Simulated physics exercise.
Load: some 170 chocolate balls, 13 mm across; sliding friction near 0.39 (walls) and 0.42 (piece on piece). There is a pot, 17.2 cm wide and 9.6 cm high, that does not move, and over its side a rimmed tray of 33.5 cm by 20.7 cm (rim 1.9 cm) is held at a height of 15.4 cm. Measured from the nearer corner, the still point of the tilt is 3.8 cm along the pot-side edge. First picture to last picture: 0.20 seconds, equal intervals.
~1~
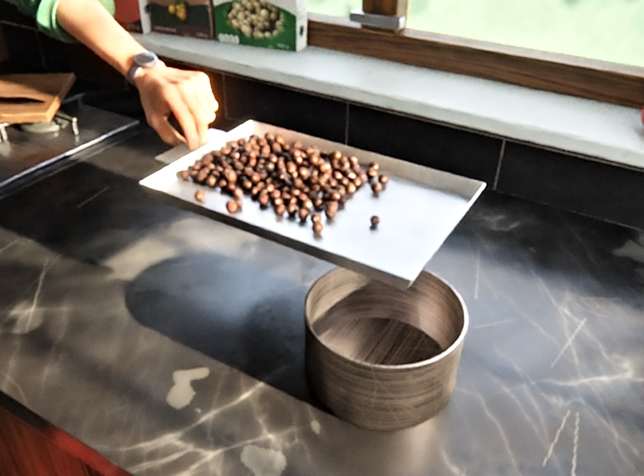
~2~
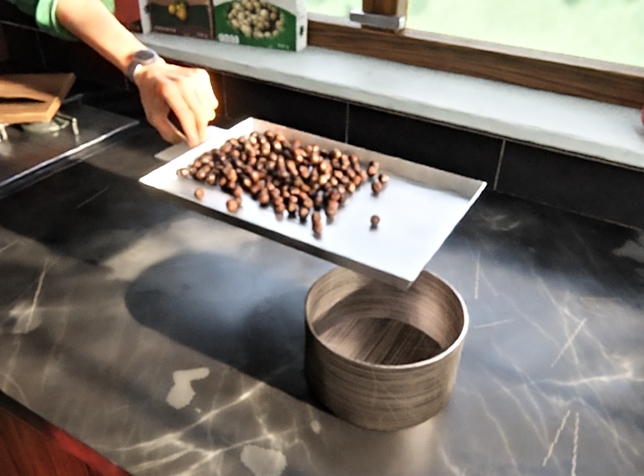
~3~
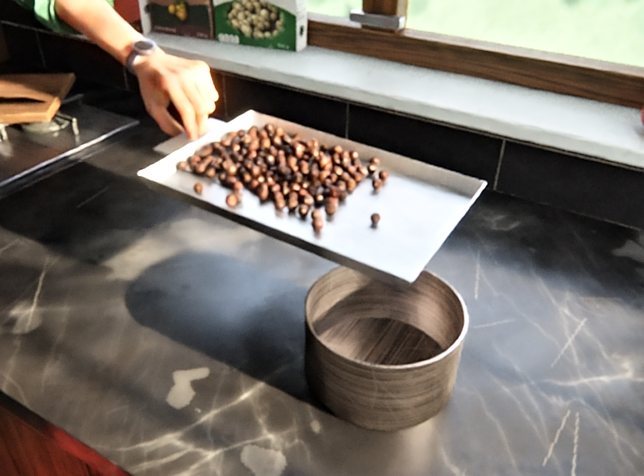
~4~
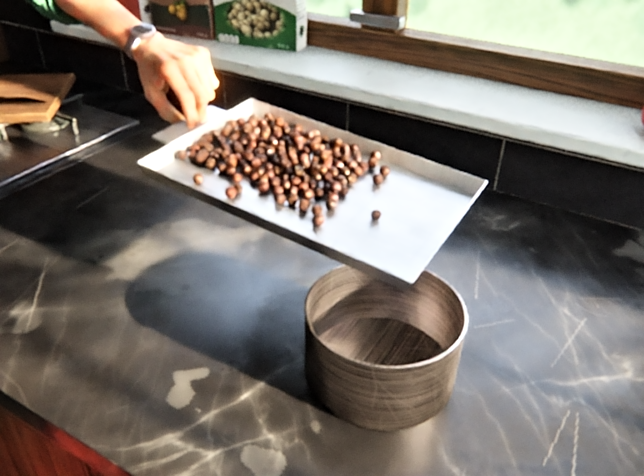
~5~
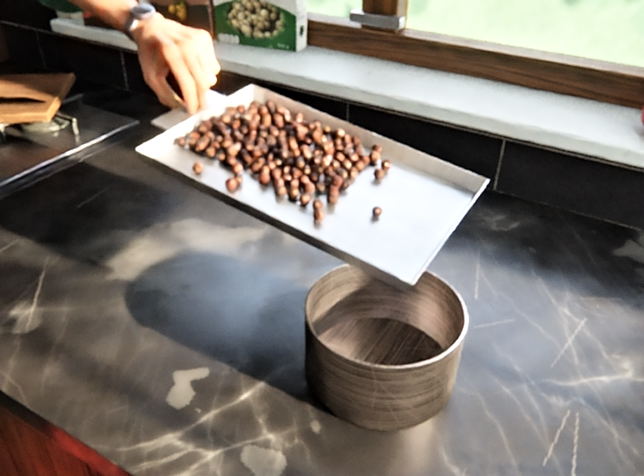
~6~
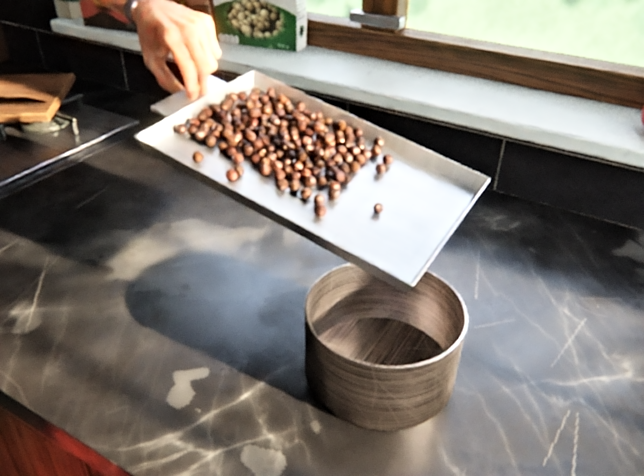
A hand with a wristwatch reaches in from the upper left over a dark, pale-veined kitchen counter, seen from slightly above, with a window and sill behind. It grips a white rimmed tray heaped with shiny brown balls, its right corner above a round, grey-brown pot. The hand slowly lifts the tray's far left end, steepening its slant toward the right, while the pot stays still.
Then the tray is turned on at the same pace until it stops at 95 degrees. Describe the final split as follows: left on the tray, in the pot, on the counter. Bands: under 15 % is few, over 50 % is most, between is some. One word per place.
Tray: Few, pot: Some, counter: Most.
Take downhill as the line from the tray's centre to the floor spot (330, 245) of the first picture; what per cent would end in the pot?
My guess is roughly 60 percent.
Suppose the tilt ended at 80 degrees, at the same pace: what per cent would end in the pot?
Near 25 %, then.
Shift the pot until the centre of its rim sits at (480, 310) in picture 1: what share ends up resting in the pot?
Close to 65 in a hundred.
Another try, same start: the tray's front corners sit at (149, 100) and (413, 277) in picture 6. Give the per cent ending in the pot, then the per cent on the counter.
In the pot: 10 per cent; on the counter: 90 per cent.
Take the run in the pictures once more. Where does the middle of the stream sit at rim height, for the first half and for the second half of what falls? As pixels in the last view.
First half close to (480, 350), second half close to (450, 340).
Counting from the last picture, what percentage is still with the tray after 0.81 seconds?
Close to 25 in a hundred parts of the load.
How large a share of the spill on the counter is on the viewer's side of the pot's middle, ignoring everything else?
Near 60 in a hundred.
Then, 0.48 s after the last picture, tilt 51 degrees; the tray holds 95 %, the pot 0 %.
Then, 0.81 s after the last picture, tilt 78 degrees; the tray holds 25 %, the pot 5 %.
Then, 1.24 s after the last picture, tilt 95 degrees; the tray holds 0 %, the pot 25 %.
In the end, tray 0 %, pot 25 %, counter 75 %.
